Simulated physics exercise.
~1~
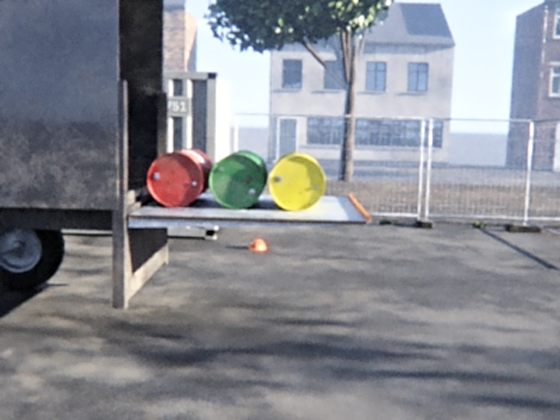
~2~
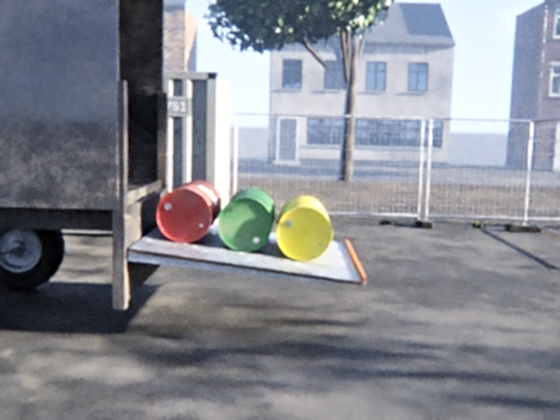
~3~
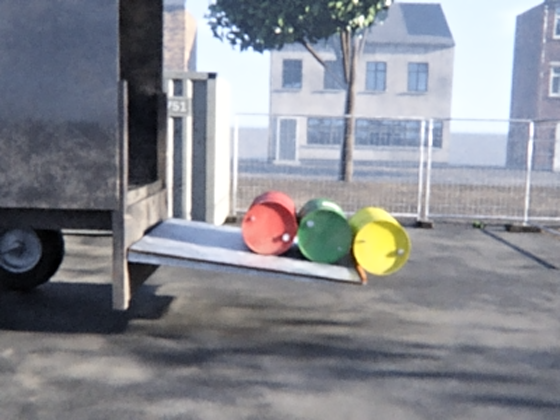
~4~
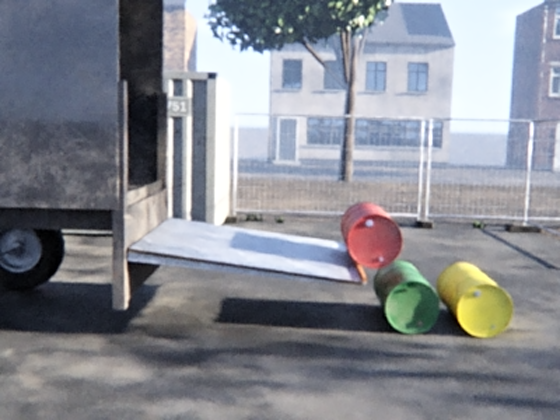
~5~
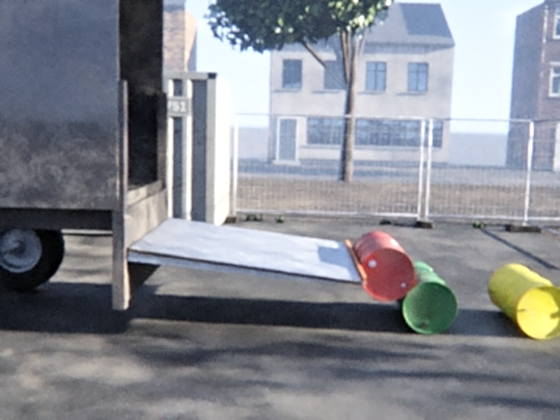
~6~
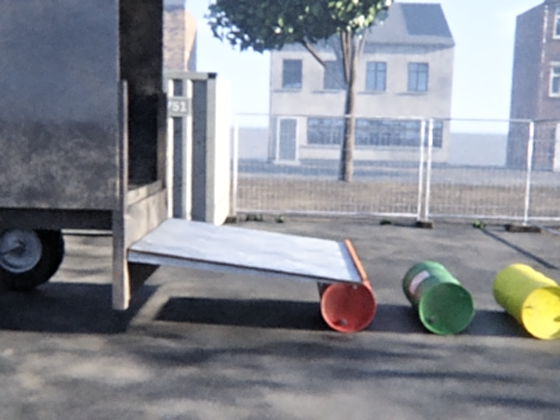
Three coloured drums roll right down a tilting lorry platform and drop onto the ground.
